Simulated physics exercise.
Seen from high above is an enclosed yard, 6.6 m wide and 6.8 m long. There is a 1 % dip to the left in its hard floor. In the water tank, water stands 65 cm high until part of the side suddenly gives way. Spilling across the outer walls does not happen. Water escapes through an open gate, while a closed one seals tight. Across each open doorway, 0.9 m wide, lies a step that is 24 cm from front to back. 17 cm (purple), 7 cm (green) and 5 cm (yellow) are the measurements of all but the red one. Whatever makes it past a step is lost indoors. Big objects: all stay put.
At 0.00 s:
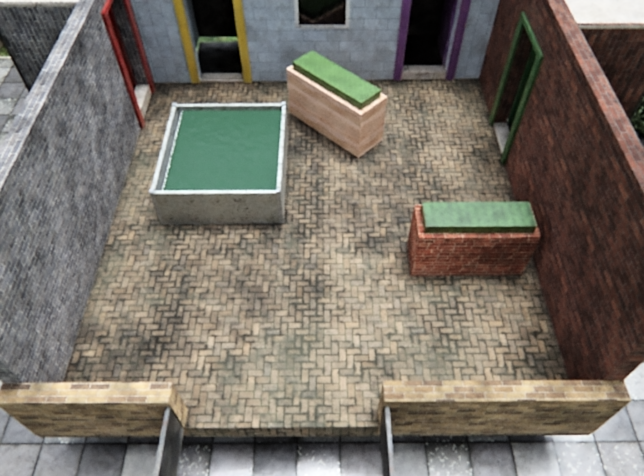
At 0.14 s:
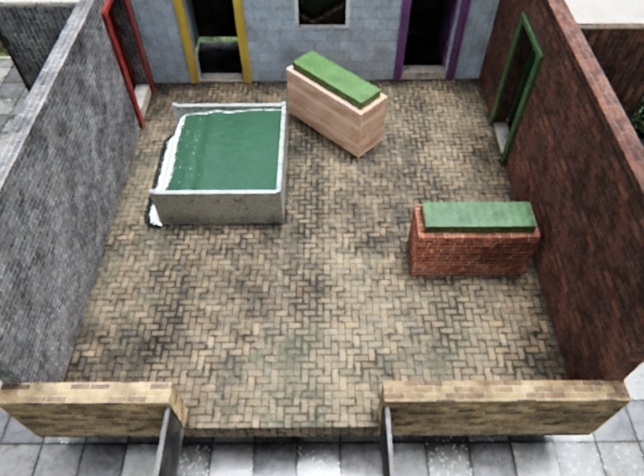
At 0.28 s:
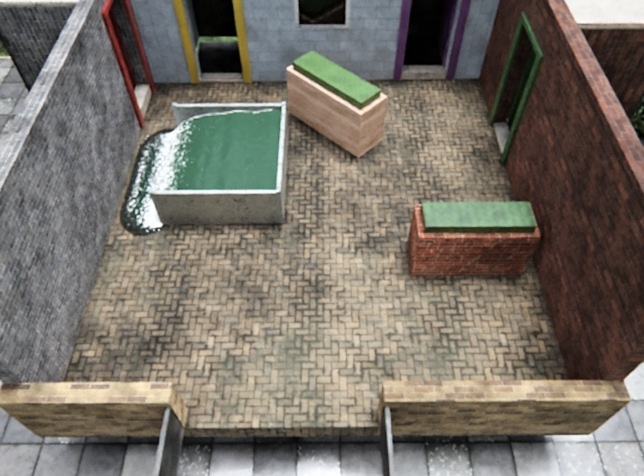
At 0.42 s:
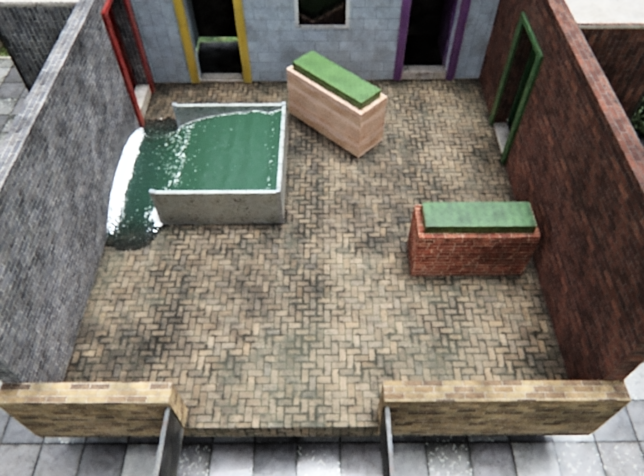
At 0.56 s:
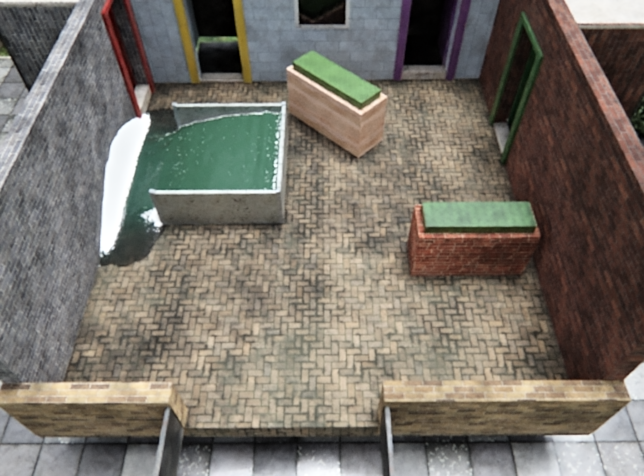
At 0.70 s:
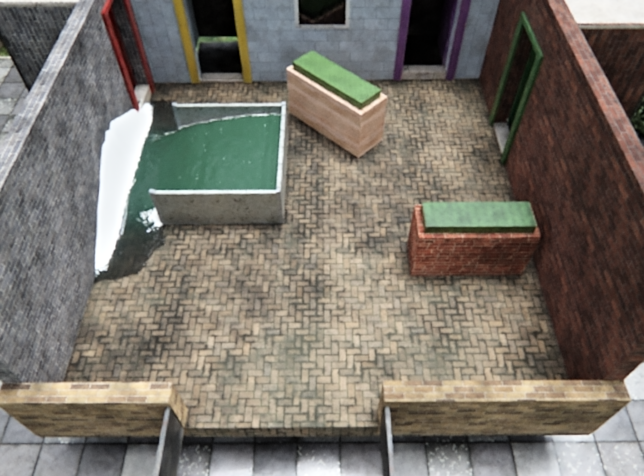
Water tank in a walled brick yard opening on its left side, green water pouring out and spreading along the grey wall.
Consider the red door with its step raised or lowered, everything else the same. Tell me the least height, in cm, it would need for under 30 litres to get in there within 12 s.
You would need roughly 15 cm.
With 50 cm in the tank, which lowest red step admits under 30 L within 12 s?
Roughly 11.0 centimetres.
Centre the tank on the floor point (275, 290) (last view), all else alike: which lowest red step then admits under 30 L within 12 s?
Then roughly 9.5 cm.
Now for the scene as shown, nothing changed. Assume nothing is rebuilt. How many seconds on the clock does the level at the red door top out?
At roughly 2.6 s.
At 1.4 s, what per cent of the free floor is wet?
Approximately 15 %.
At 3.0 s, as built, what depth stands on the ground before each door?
At the red door the depth is 18 cm, at purple 0 cm, at green 0 cm and at yellow 14 cm.
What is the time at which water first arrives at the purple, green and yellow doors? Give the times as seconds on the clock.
Times: Purple 3.4 seconds, green 4.5 seconds, yellow 1.5 seconds.
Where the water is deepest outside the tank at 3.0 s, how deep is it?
About 28 cm.
After 1.4 s water covers 15 % of the floor, deepest (49 cm) near (125, 183); 18 cm at the red door, 0 litres in over its 22 cm step.
After 3.0 s water covers 35 % of the floor, deepest (28 cm) near (151, 98); 18 cm at the red door, 5 litres in over its 22 cm step.
After 12.0 s water covers 95 % of the floor; 8 cm at the red door, 8 litres in over its 22 cm step.
At the red door as built, the water arrived by 0.7 s and peaked near 22 cm at 2.6 s.
Run again over the same 12 s with other heights there, 41 litres in over 13.5 cm, 17 litres over 18 cm. The limit of 30 litres is kept from about 15 cm up.
